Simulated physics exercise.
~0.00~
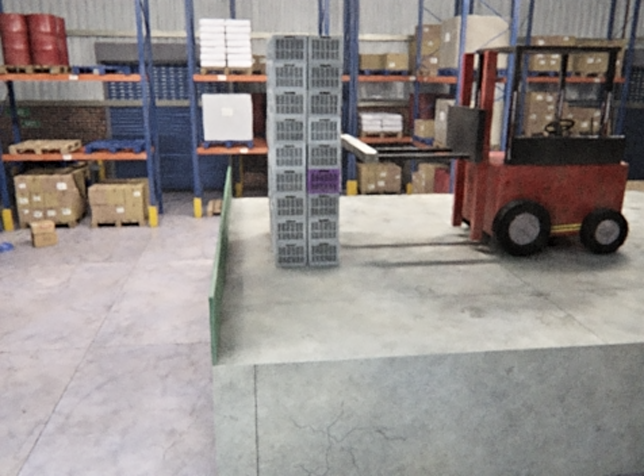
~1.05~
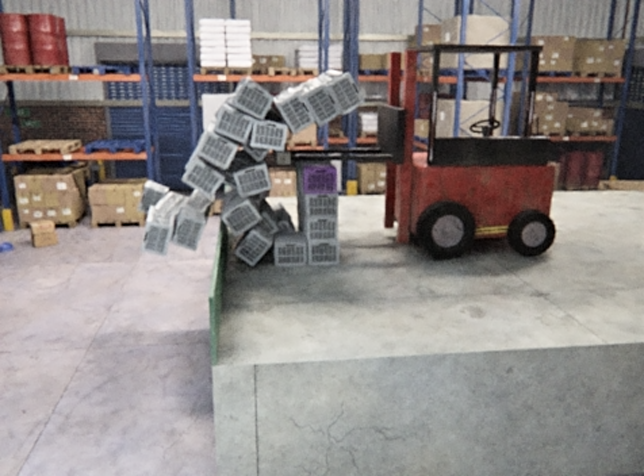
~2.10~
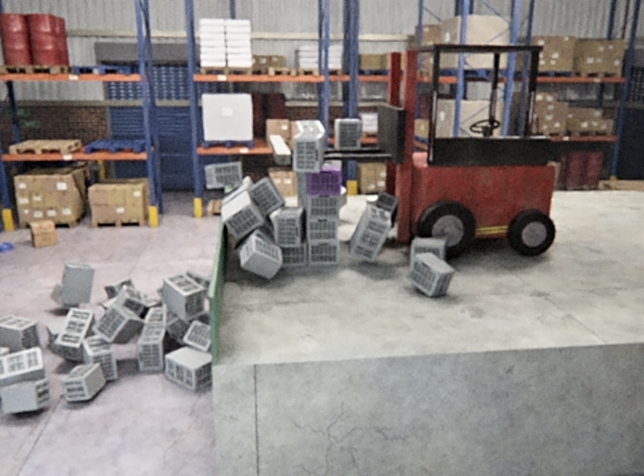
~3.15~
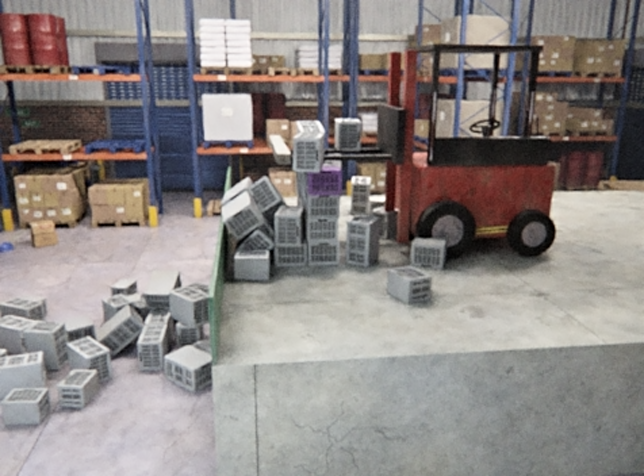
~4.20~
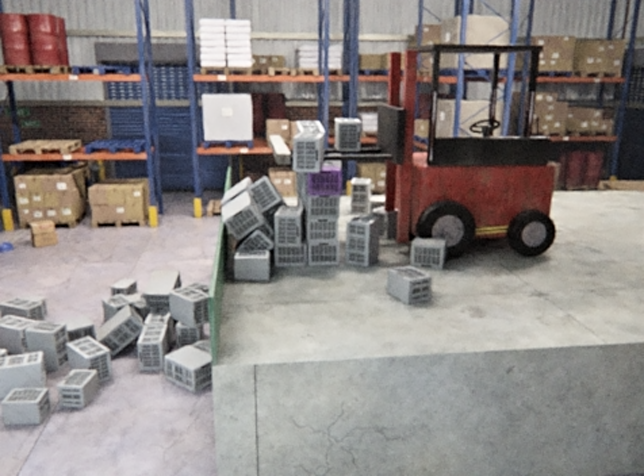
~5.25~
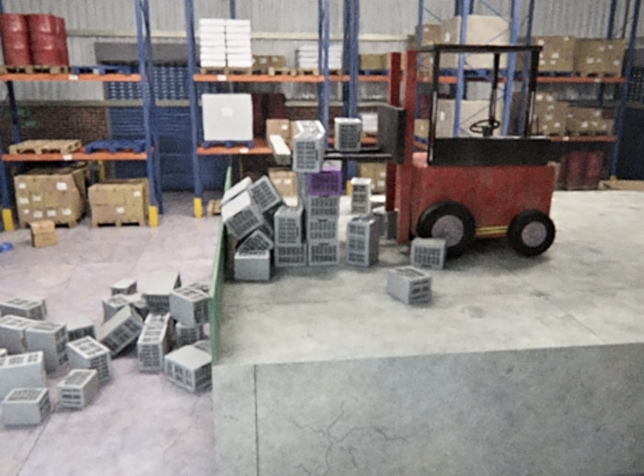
A red forklift stands at the right on a raised concrete deck in a warehouse, facing a tall stack of grey crates with a single purple one, seen from a fixed view with loaded racks behind. It drives left, and the pale beam on its forks pushes into the stack. The upper crates topple left and spill over the low green board at the deck's edge, while the forklift stops. More tumble down, some landing near its wheels. Finally everything lies still, with many crates scattered on the floor below and others heaped around the purple crate, still in place.
